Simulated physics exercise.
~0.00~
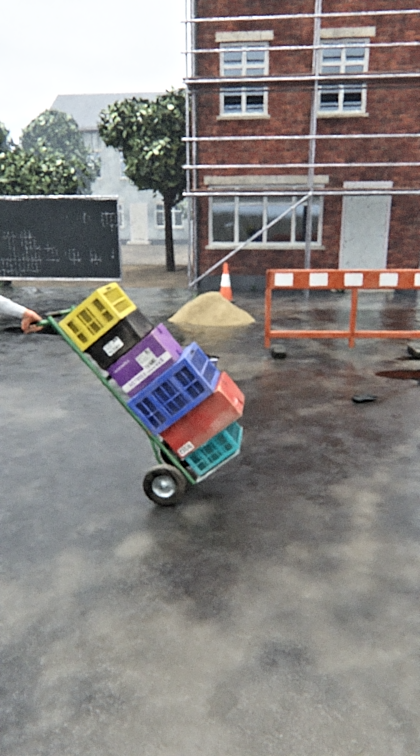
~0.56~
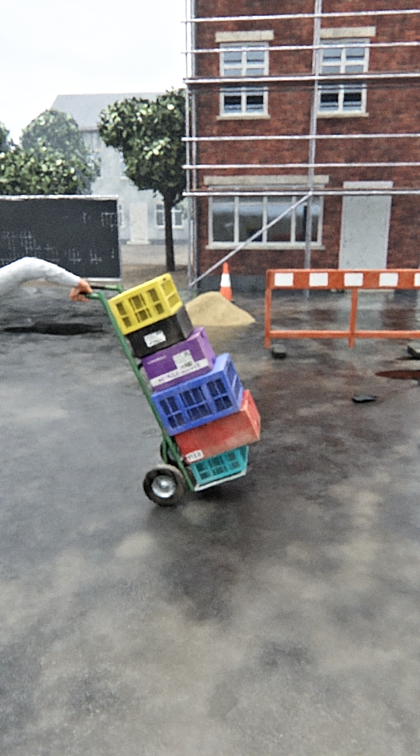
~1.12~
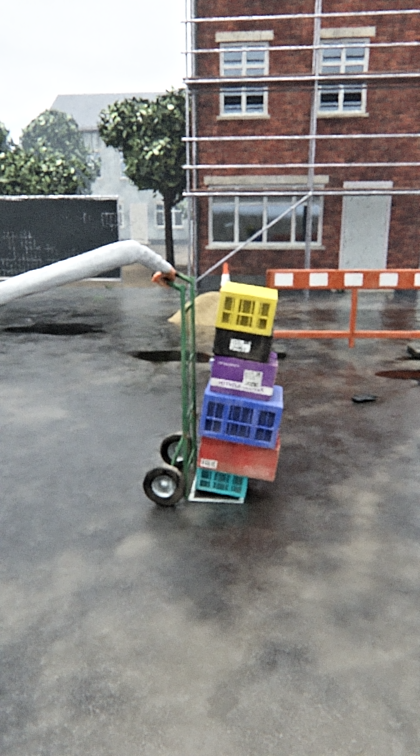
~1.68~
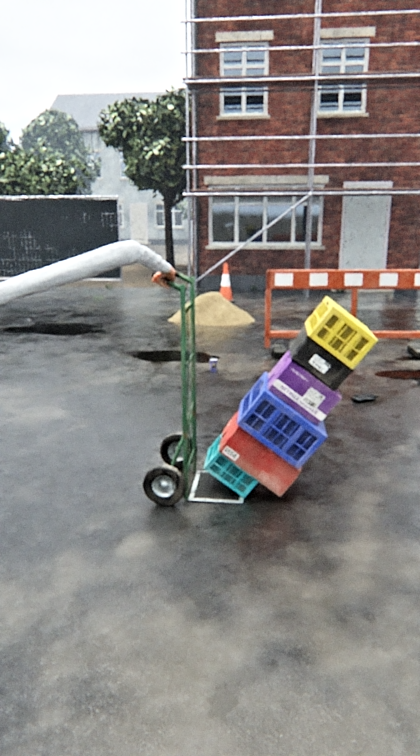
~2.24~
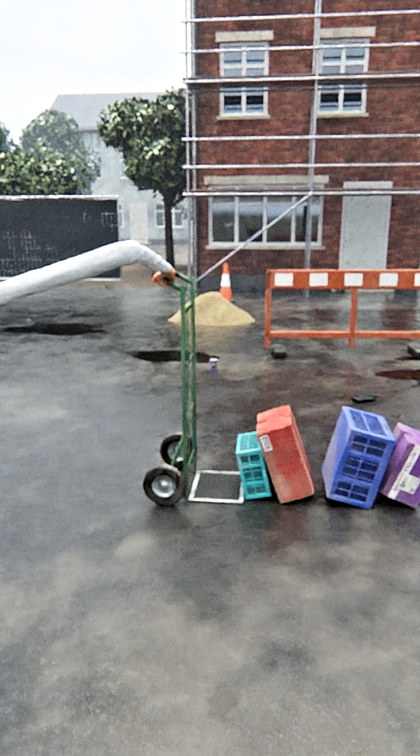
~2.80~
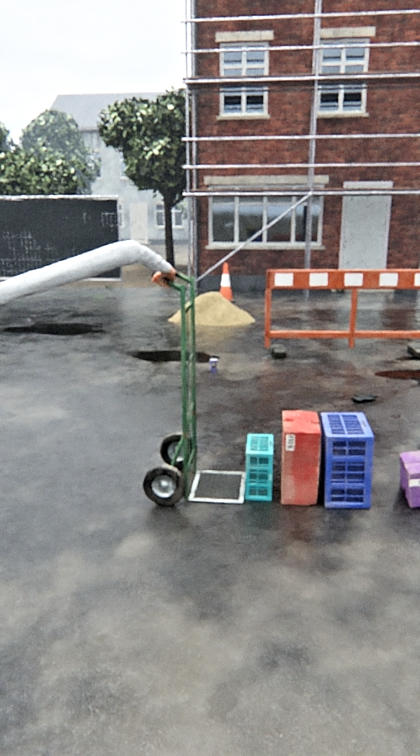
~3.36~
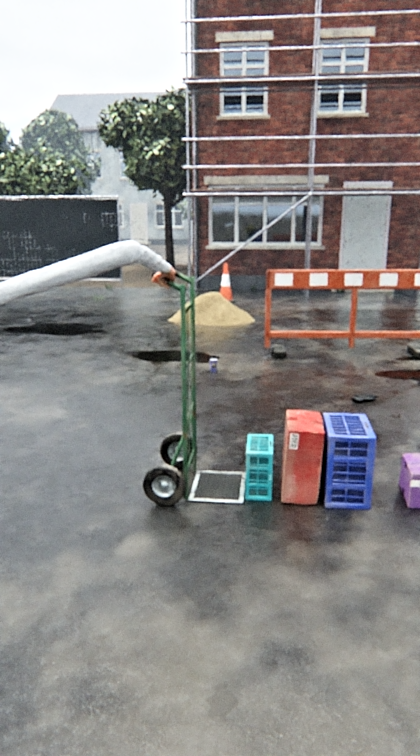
A green hand truck tips upright, and its stacked crates and boxes topple off right.
